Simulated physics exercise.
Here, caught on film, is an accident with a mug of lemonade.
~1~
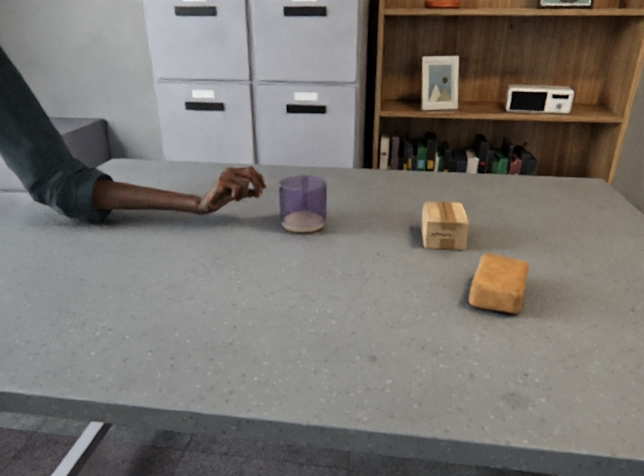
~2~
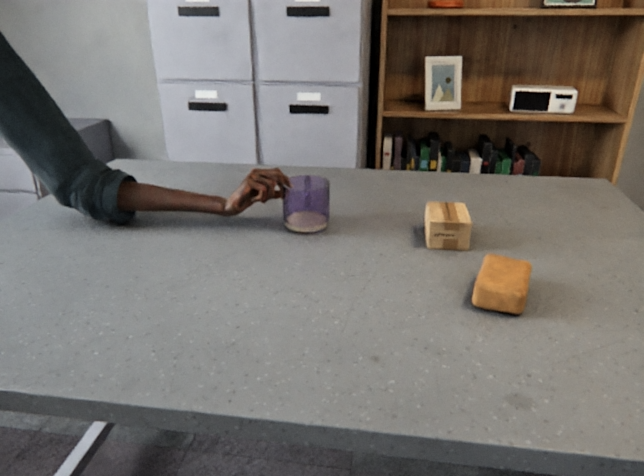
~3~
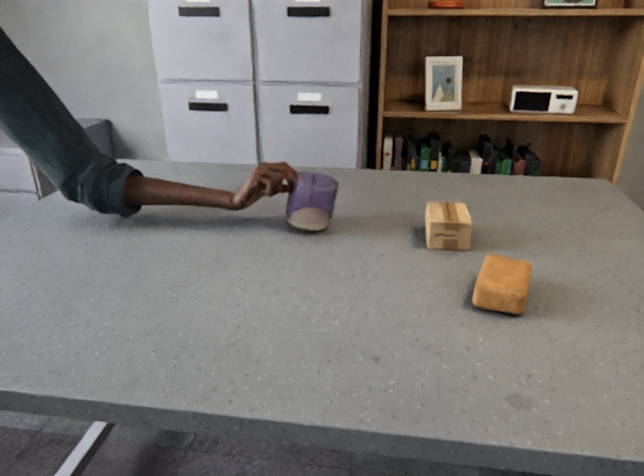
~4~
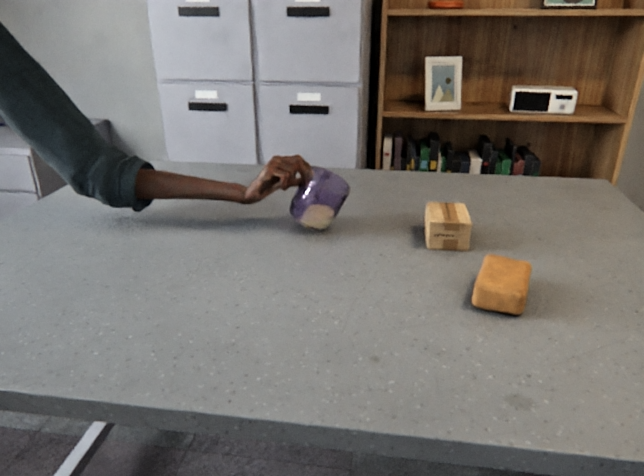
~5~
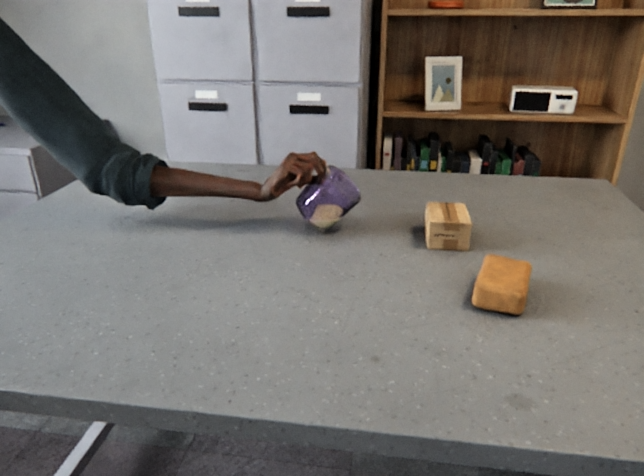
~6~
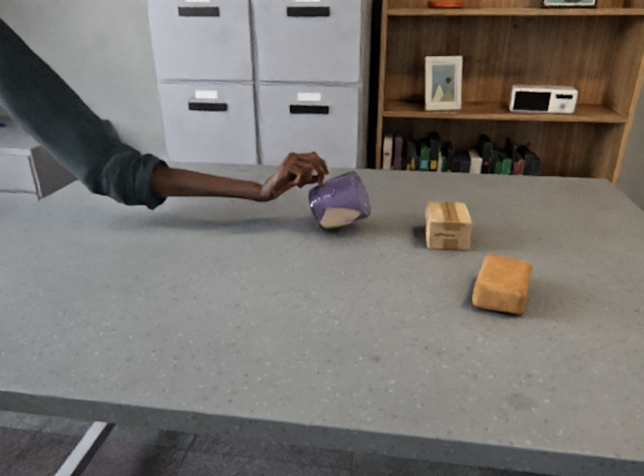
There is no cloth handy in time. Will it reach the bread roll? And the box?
One by one: The bread roll stays clear of it I'd say, the box gets caught in it I'd say.
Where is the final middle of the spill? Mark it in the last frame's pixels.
Centre at roughly (410, 238).
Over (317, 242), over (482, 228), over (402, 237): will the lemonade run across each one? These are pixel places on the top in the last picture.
Checking each in turn gives out of the spill, out of the spill and in the spill.
Next, the puddle covers about as much as a saucer; the bread roll is clear of it; the box is in it.
Finally, the puddle covers about as much as a saucer; the bread roll is clear of it; the box is in it.
